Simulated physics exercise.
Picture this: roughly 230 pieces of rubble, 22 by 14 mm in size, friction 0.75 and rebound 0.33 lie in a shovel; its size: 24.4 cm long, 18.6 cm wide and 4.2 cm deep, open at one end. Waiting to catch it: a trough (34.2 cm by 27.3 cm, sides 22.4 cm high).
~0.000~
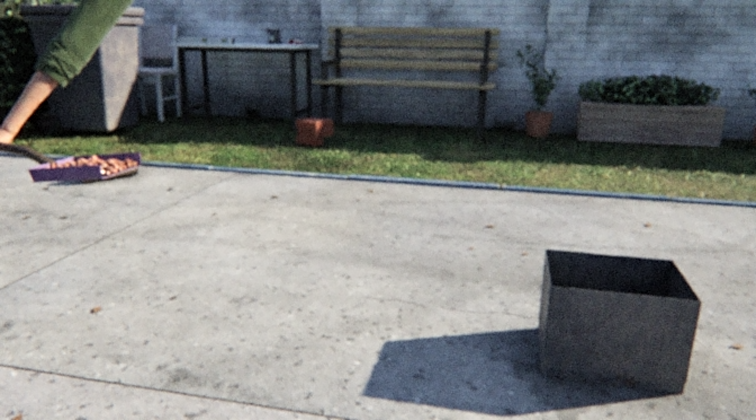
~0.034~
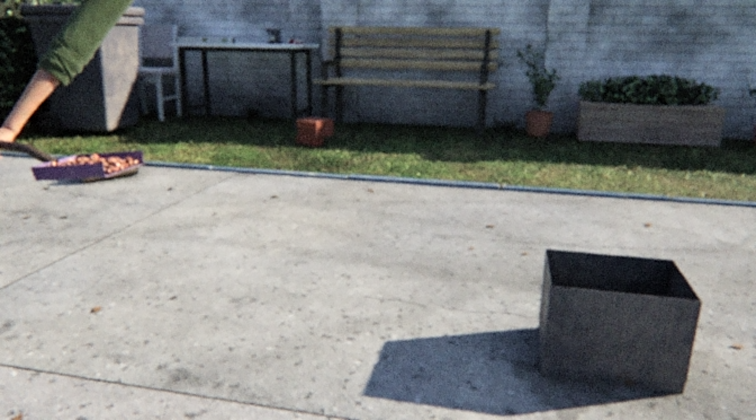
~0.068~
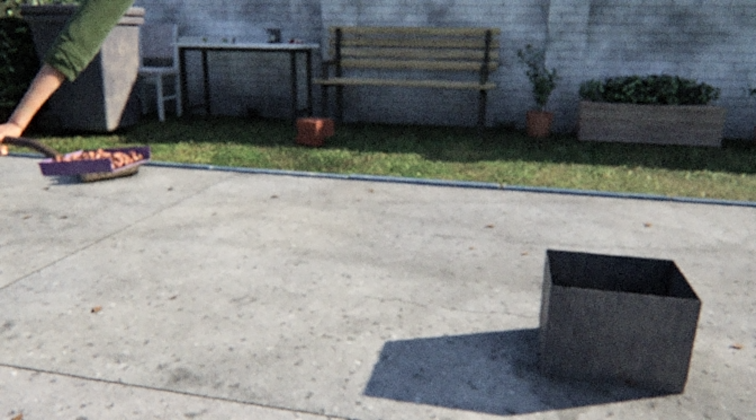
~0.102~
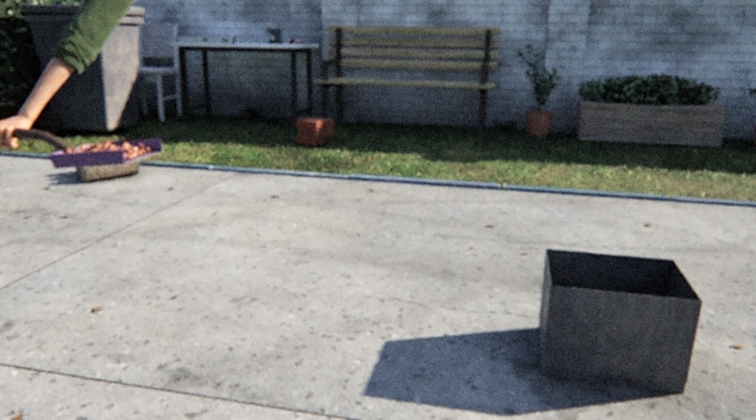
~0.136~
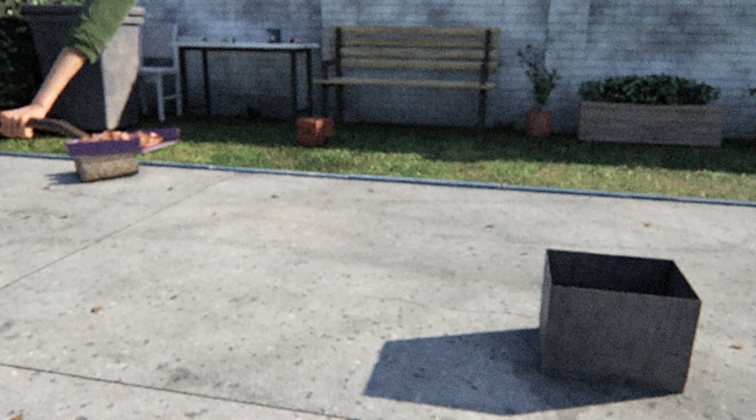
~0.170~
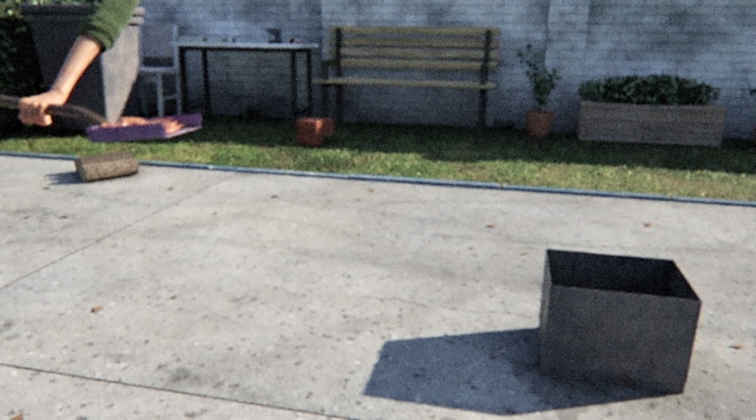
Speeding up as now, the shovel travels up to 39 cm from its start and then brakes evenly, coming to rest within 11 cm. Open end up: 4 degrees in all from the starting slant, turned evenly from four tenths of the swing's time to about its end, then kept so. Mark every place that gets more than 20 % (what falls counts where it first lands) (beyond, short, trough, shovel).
Beyond yes, short no, trough no, shovel no.
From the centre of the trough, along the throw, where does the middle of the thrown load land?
About 60 cm beyond.
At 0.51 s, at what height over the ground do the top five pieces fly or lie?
Roughly 85 cm.
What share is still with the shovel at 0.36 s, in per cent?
The shovel still holds some 0 per cent of the load.
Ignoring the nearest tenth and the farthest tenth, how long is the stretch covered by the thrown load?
It spans around 25 cm.
After 0.27 s, tilt 9 degrees; shovel 80 %, in the air 20 %; middle of all pieces near (227, 77).
Then, at 0.36 s, tilt 10 degrees; in the air 100 %; middle of all pieces near (323, 50).
After 0.44 s, tilt 10 degrees; in the air 100 %; middle of all pieces near (415, 51).
After 0.51 s, tilt 10 degrees; in the air 100 %; middle of all pieces near (500, 73).
In the end, at 1.9 s, beyond 100 %, short 0 %, trough 0 %, shovel 0 %.
